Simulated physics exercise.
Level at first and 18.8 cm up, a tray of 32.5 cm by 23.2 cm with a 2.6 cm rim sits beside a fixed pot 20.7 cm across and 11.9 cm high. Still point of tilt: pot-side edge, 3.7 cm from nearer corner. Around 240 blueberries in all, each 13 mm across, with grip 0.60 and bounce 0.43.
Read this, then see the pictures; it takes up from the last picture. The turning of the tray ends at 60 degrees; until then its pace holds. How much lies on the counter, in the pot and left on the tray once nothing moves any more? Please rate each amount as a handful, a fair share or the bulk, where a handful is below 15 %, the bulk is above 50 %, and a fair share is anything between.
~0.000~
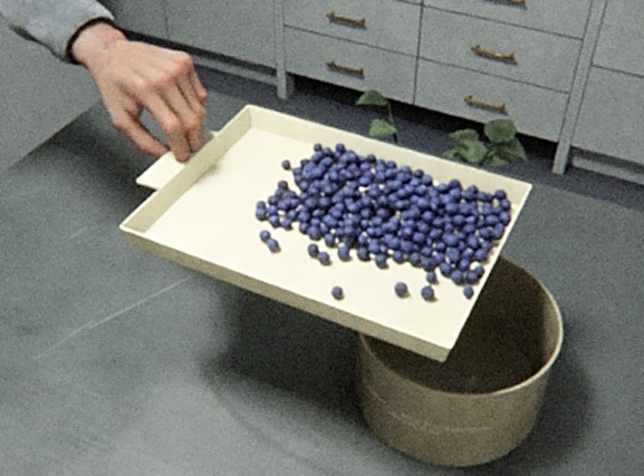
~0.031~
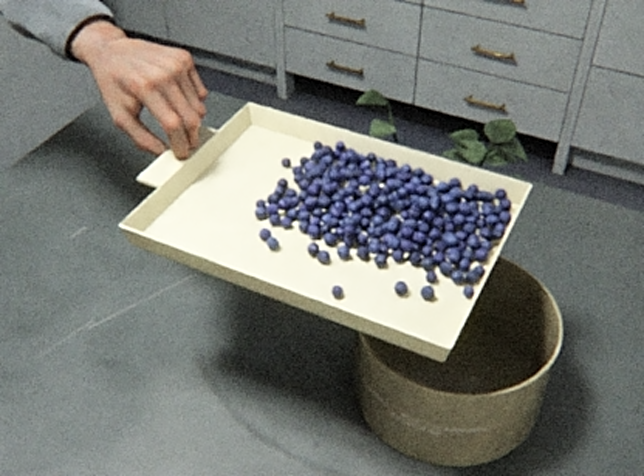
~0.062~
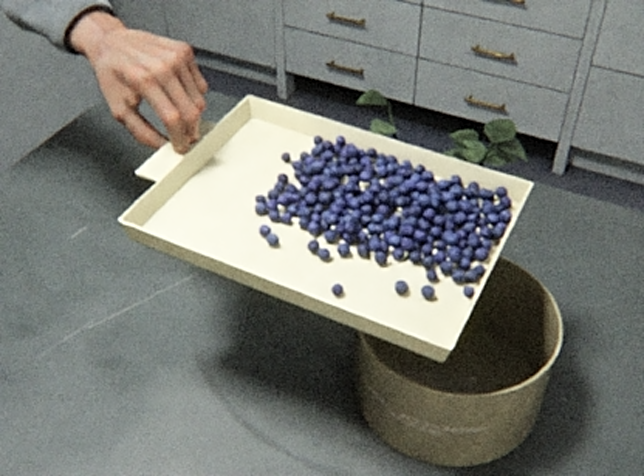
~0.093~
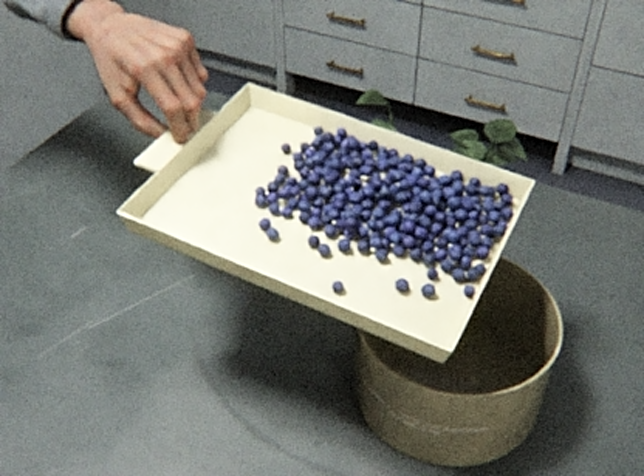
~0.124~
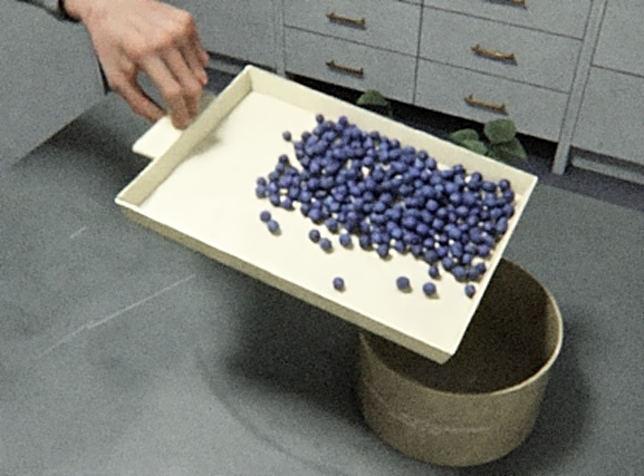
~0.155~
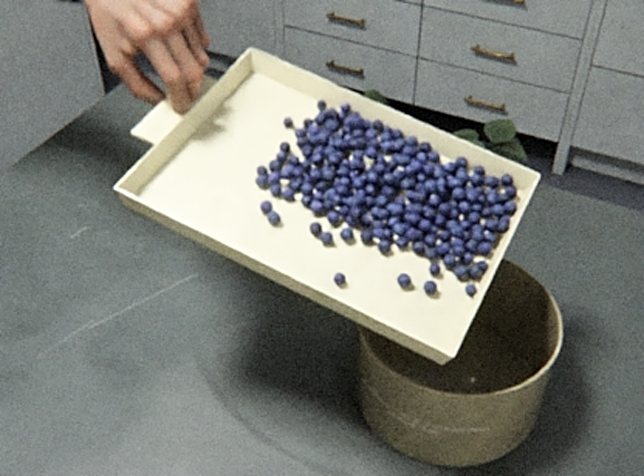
Counter: A fair share; pot: A handful; left on the tray: The bulk.
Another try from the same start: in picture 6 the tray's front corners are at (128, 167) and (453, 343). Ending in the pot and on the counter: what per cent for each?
You'd end with pot at 10 and counter at 15.
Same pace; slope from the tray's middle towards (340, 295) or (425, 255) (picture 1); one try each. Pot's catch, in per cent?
Near 0 and 10 per cent, in that order.
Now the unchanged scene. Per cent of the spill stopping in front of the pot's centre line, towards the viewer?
Roughly 100 percent of the spill.
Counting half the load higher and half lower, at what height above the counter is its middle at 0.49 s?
About 28 centimetres.
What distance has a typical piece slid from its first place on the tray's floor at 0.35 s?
By then it sits near 1 cm from where it began.
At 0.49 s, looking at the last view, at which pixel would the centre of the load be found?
Around (463, 200).
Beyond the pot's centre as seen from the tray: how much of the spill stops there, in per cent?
About 100 %.
After 0.35 s, tilt 37 degrees; the tray holds 100 %, the pot 0 %.
Then, at 0.49 s, tilt 54 degrees; the tray holds 100 %, the pot 0 %.
After 0.75 s, tilt 60 degrees; the tray holds 70 %, the pot 0 %.
In the end, at 1.8 s, counter 40 %, pot 0 %, tray 60 %.
